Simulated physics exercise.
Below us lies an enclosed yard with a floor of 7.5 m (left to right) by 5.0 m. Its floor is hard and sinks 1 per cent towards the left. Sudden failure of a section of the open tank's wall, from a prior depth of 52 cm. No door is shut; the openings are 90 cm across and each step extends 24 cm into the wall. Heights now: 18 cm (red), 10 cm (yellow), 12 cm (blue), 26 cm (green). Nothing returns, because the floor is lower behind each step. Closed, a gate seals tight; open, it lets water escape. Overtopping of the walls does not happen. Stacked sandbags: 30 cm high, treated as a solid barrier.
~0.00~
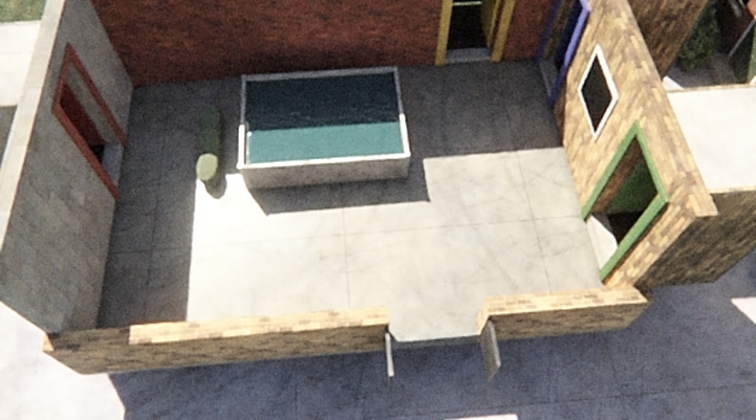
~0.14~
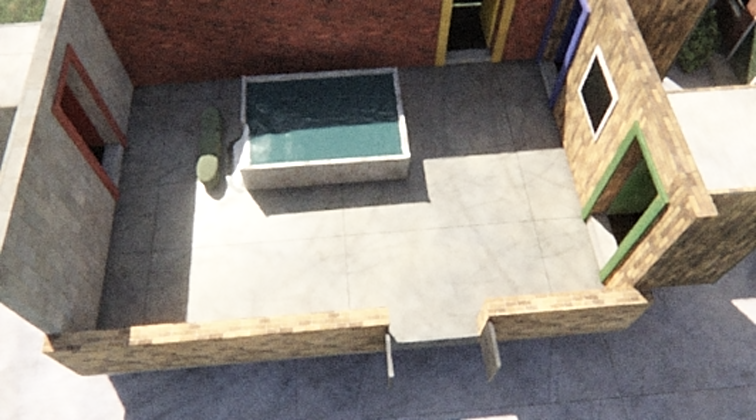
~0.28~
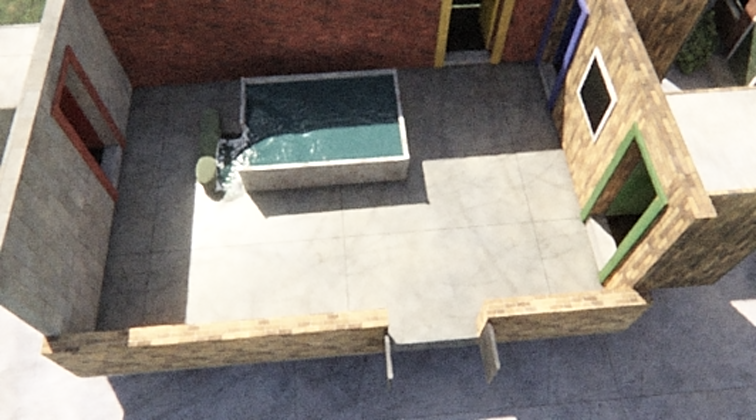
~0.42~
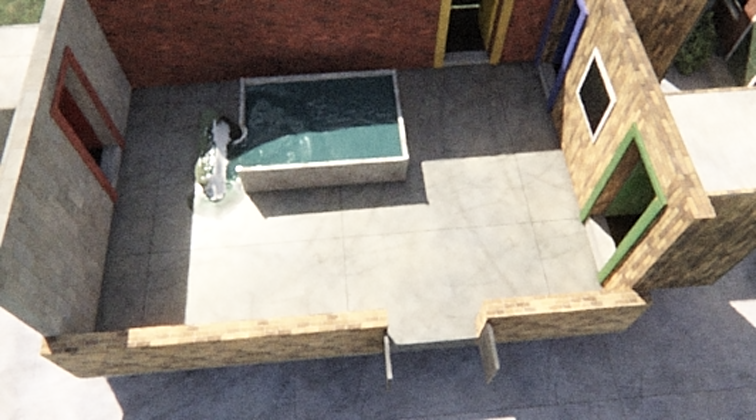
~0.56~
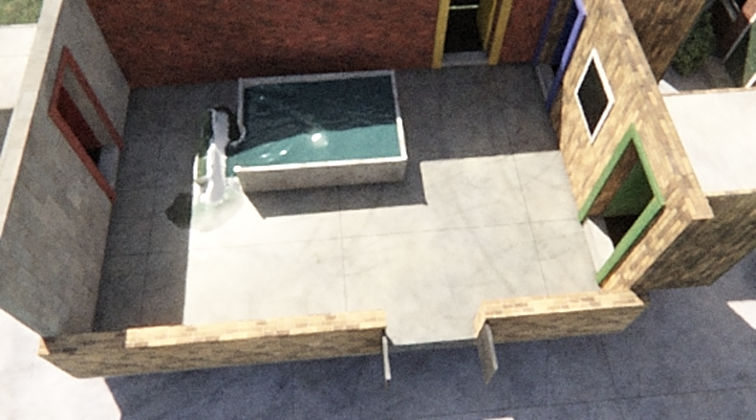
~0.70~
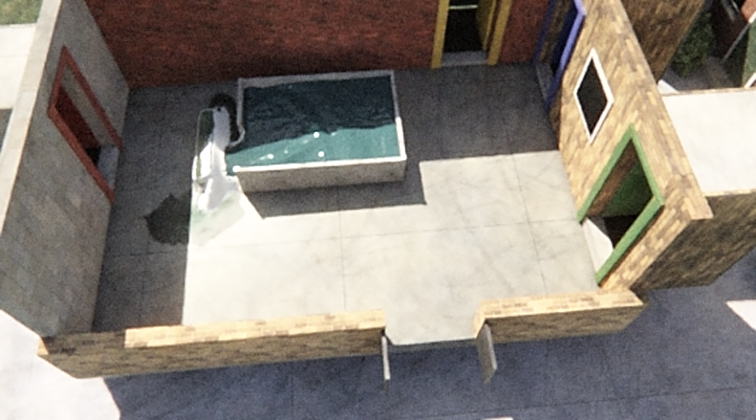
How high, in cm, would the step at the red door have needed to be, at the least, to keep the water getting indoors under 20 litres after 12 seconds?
About 9.5 cm.
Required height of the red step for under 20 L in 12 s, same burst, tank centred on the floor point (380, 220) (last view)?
About 13.5 cm.
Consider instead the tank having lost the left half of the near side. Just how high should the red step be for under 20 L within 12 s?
Minimum height: Approx. 8.5 cm.
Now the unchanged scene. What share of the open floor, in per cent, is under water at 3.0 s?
Approximately 40 % of the floor.
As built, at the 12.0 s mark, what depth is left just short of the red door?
It works out to about 10.0 centimetres deep.
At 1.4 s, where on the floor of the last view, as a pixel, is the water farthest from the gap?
Close to pixel (132, 315).
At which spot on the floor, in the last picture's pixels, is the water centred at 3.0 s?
(272, 164), roughly.
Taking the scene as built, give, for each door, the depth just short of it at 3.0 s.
Red door 8 cm, yellow door 0 cm, blue door 0 cm, green door 0 cm.
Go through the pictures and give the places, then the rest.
Still water, 52 cm deep, in the open tank at (323, 118); the red door at (96, 132) is dry, in the first frame.
The front is at (233, 159), 0.3 m from the gap at (248, 157); 0.2 m2 of floor is wet, 52 cm left at the back, in the second frame.
Water pours out at (248, 160) and has run 0.5 m, to (216, 194); about 15 cm deep outside, 52 cm at the back, in the third frame.
The front is at (196, 206), 0.9 m from the gap at (247, 161); 0.9 m2 of floor is wet, 52 cm left at the back, in the fourth frame.
The front is at (175, 211), 1.2 m from the gap at (245, 161); 1.3 m2 of floor is wet, 52 cm left at the back, in the fifth frame.
Water pours out at (245, 161) and has run 1.5 m, to (158, 225); about 6 cm deep outside, 52 cm at the back; the red door at (92, 136), 2.2 m from the gap, is still 1.3 m from the nearest water, in the sixth frame.
After 1.4 s water covers 25 % of the floor, deepest (46 cm) near (225, 167); it has not reached the red door.
After 3.0 s water covers 40 % of the floor, deepest (34 cm) near (225, 167); 8 cm at the red door, 0 litres in over its 18 cm step.
After 12.0 s water covers 95 % of the floor, deepest (14 cm) near (225, 167); 10 cm at the red door, 0 litres in over its 18 cm step.
At the red door as built, the water arrived by 1.8 s and peaked near 13 cm at 9.4 s.
Run again over the same 12 s with other heights there, 31 litres in over 8.5 cm, 3 litres over 11.5 cm. The limit of 20 litres is kept from about 9.5 cm up.
